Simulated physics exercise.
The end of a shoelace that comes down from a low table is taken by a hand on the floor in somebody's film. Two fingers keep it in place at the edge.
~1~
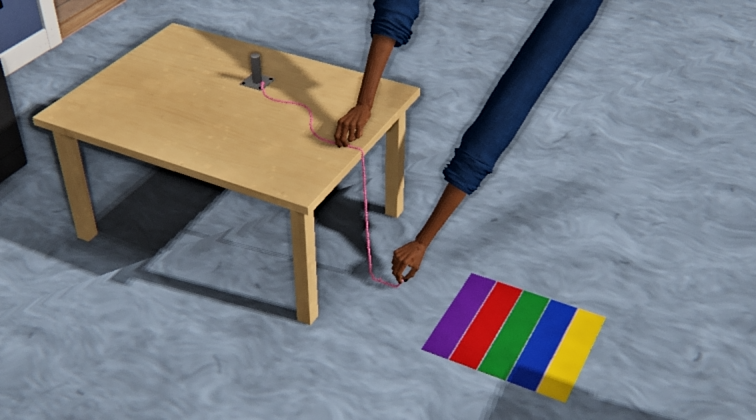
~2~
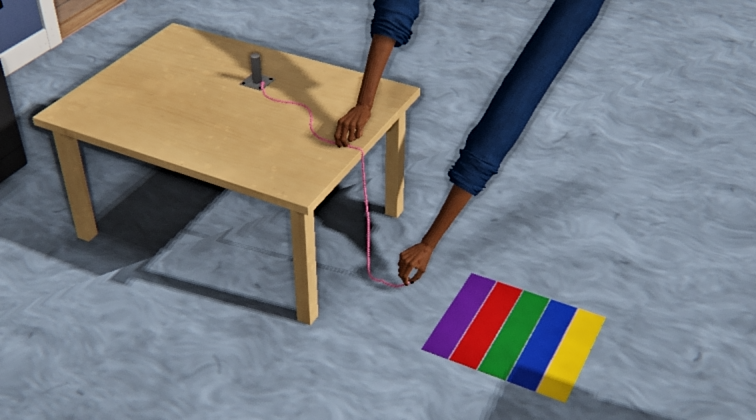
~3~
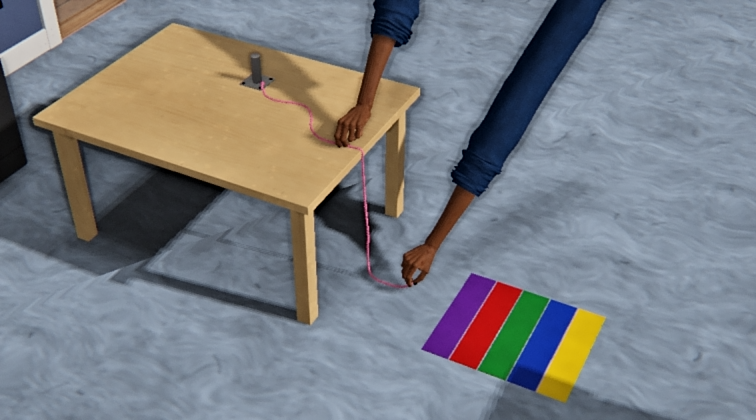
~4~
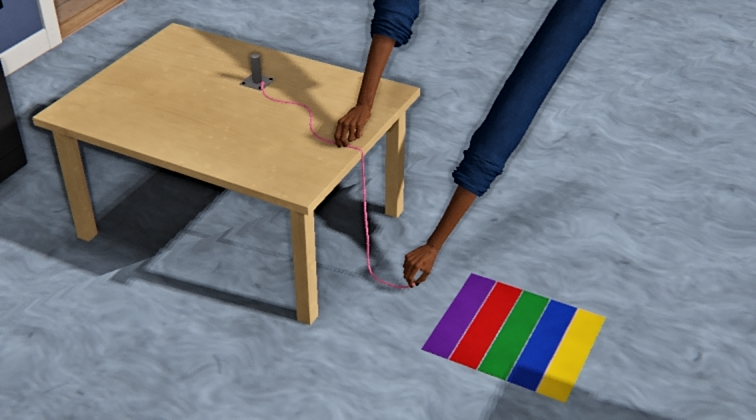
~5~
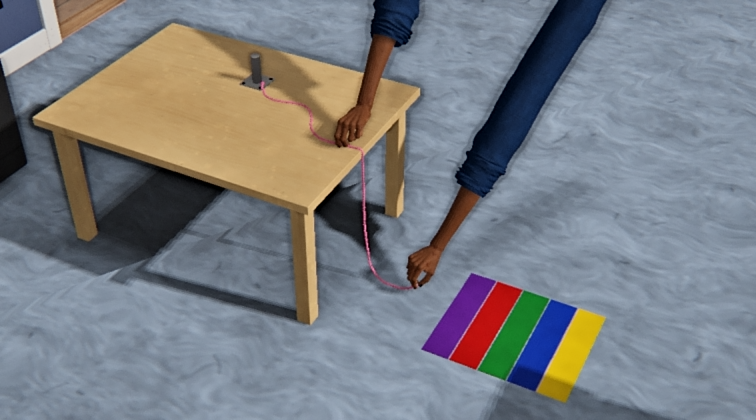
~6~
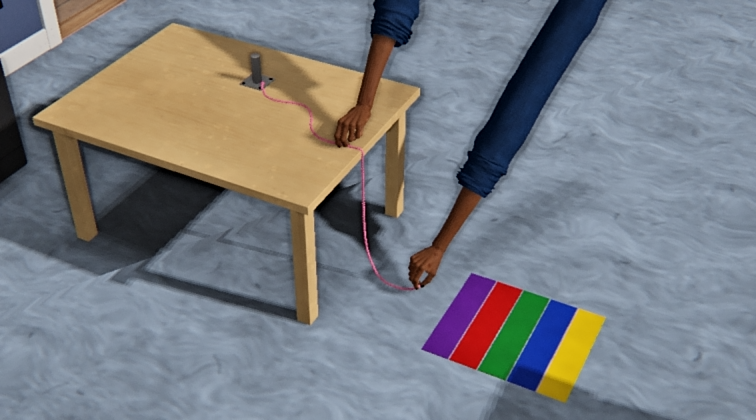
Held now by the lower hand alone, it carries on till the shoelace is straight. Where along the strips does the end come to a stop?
Above the green strip.
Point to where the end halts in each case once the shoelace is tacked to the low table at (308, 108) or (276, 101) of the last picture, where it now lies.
In order of the tries, close to (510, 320) and close to (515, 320).
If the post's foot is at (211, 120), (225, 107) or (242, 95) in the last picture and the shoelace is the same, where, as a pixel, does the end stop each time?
The spots are near (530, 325), (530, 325) and (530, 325).
Soon after, end near (468, 303); over purple.
Then, end near (502, 315); over red.
At full stretch, end near (521, 321); over green. It gets as far as the green strip.
